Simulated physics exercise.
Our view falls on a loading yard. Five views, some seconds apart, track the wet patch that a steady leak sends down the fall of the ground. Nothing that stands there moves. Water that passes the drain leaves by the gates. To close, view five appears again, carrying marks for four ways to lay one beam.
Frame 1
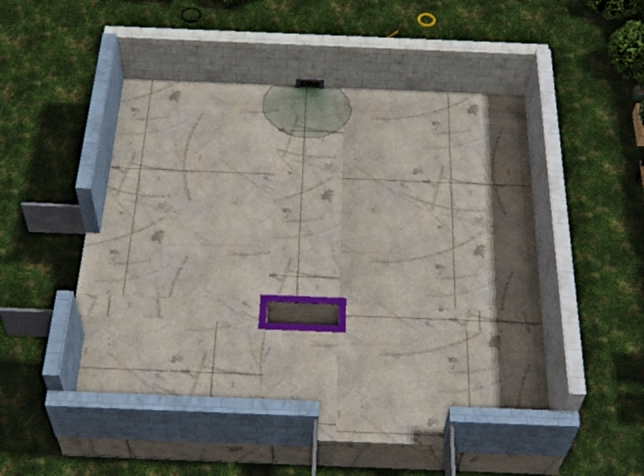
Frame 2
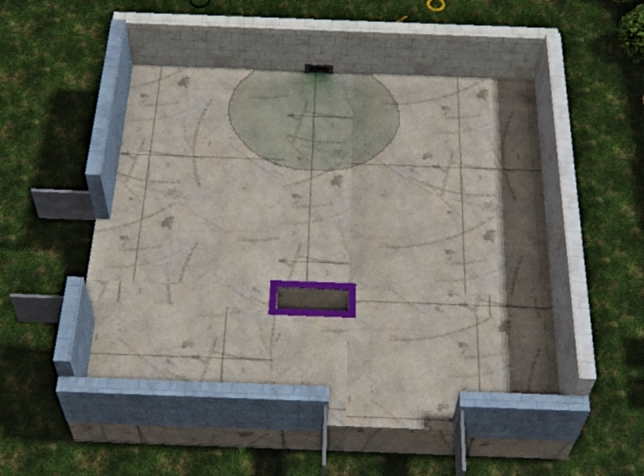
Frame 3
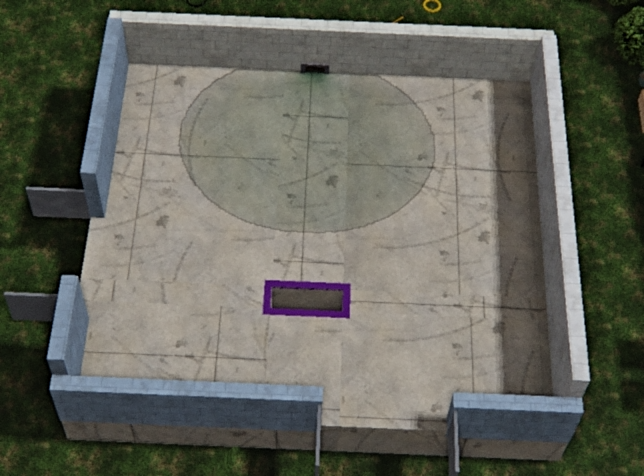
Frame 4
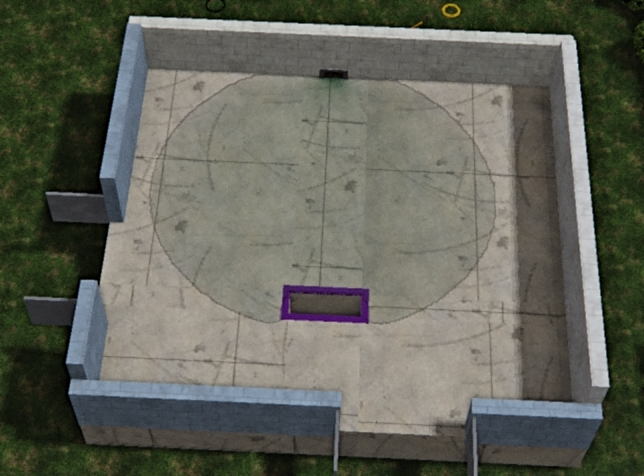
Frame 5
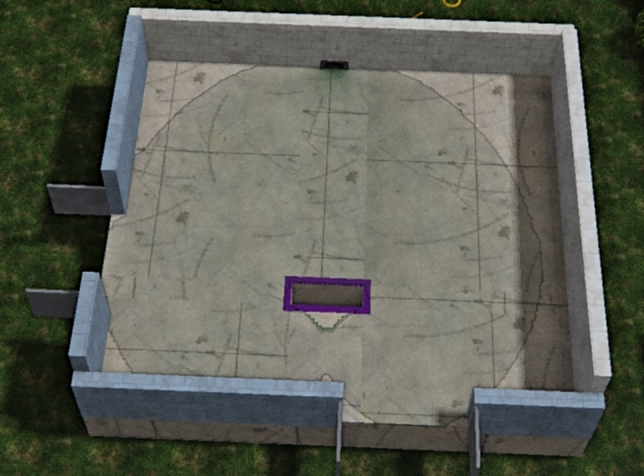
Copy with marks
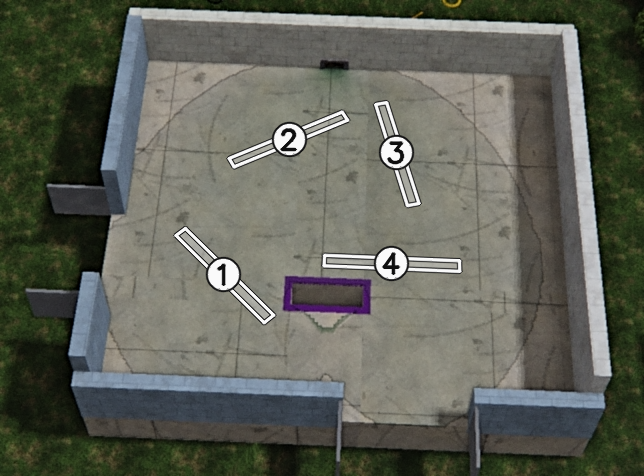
A walled yard gets wet as water spreads from the far wall past a purple-edged gully.
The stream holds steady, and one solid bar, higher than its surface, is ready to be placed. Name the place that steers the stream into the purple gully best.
1 beats the others.
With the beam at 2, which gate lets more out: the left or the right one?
More leaves on the right.
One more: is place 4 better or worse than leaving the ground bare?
It is worse.
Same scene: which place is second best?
Place 3.
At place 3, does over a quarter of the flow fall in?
Yes, it does.
On the marked copy, 1 from (180, 231) to (268, 318); 2 from (231, 162) to (344, 116); 3 from (381, 103) to (413, 204); 4 from (324, 260) to (459, 266).
With 1, about 40 % of the stream runs into the purple gully, about 58 % out by the gates.
With 2, about 11 % of the stream runs into the purple gully, about 88 % out by the gates.
With 3, about 29 % of the stream runs into the purple gully, about 69 % out by the gates.
With 4, about 11 % of the stream runs into the purple gully, about 87 % out by the gates.
